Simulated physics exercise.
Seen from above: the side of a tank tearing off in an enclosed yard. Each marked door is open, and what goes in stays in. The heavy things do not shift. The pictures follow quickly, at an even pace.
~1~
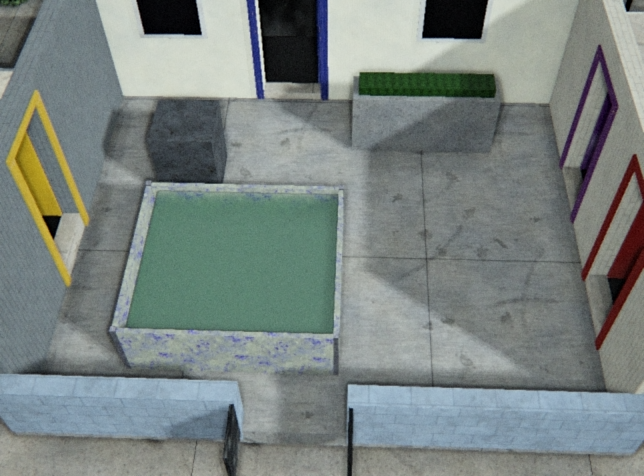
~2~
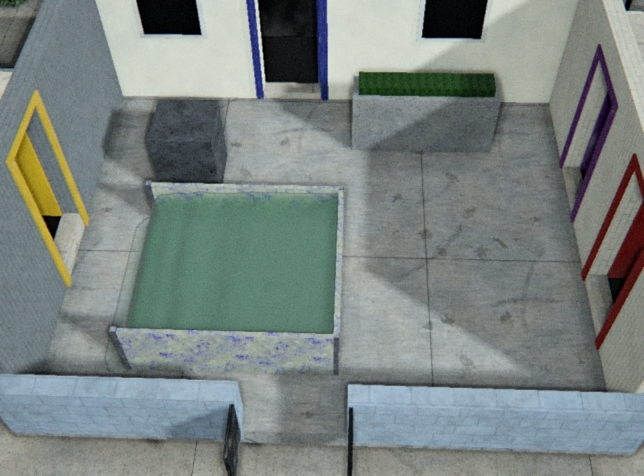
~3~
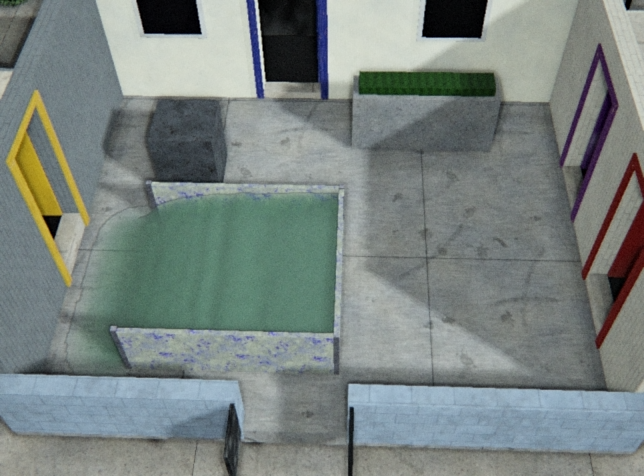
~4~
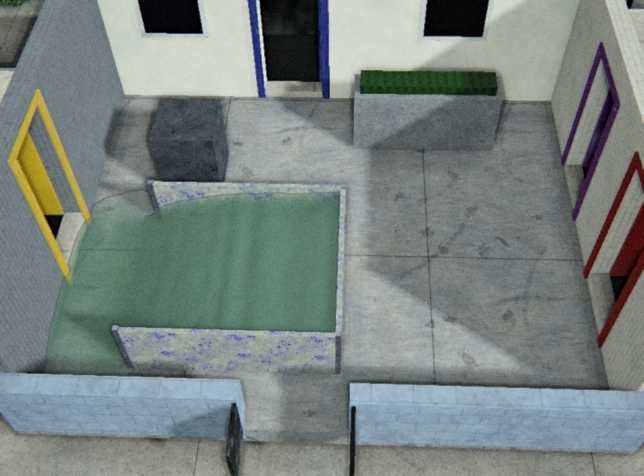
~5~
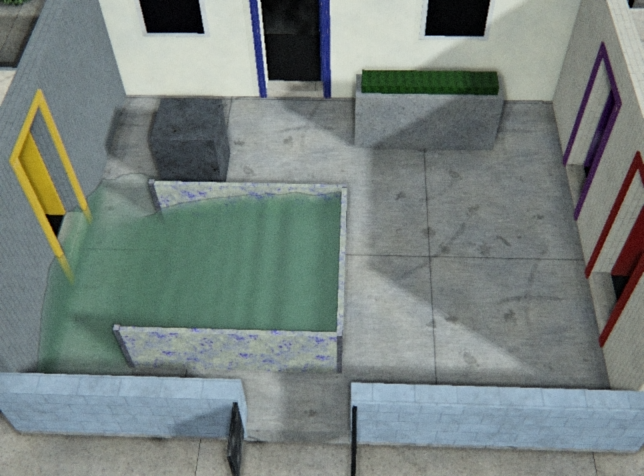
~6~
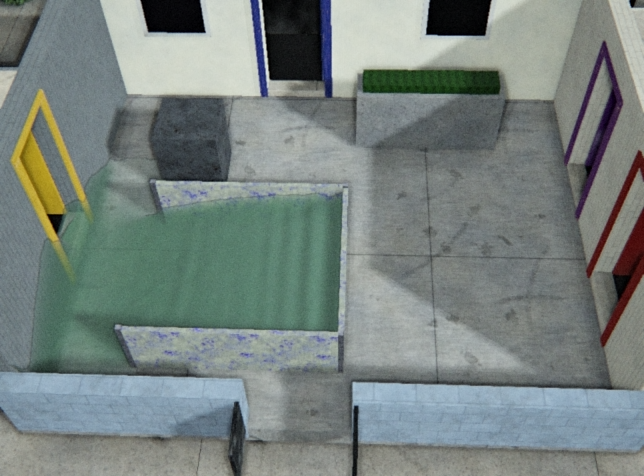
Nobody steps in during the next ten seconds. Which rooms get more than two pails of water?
The red door admits no more than that; the yellow door lets in a lot; the purple door lets in a lot; the blue door admits no more than that.
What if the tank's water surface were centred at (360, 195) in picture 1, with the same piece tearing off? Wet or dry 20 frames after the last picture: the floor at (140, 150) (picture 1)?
There: Awash.
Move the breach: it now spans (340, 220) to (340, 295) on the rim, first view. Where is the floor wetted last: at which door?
The one in yellow.
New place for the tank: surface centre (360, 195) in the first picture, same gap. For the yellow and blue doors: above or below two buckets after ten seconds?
Then: Yellow goes over; blue is over.
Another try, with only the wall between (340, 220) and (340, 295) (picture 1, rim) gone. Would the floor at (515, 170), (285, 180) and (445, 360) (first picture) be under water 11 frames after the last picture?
In that order: Under water, not flooded, awash.
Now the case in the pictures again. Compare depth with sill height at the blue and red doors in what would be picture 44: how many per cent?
In turn 60 and 50 per cent.
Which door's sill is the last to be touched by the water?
That is the purple one.
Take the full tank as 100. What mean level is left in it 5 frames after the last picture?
Roughly 56 per cent.
A moment on, water covers 20 % of the floor; the red door not reached, the yellow door far over two buckets in, the purple door not reached, the blue door not reached.
Next, water covers 30 % of the floor; the red door not reached, the yellow door far over two buckets in, the purple door not reached, the blue door not reached.
Then, water covers 60 % of the floor; the red door wet at the sill, nothing in, the yellow door far over two buckets in, the purple door not reached, the blue door wet at the sill, nothing in.
Later, water covers 95 % of the floor; the red door wet at the sill, nothing in, the yellow door far over two buckets in, the purple door under two buckets in, the blue door wet at the sill, nothing in.
In the end, water covers 100 % of the floor; the red door wet at the sill, nothing in, the yellow door far over two buckets in, the purple door over two buckets in, the blue door wet at the sill, nothing in.
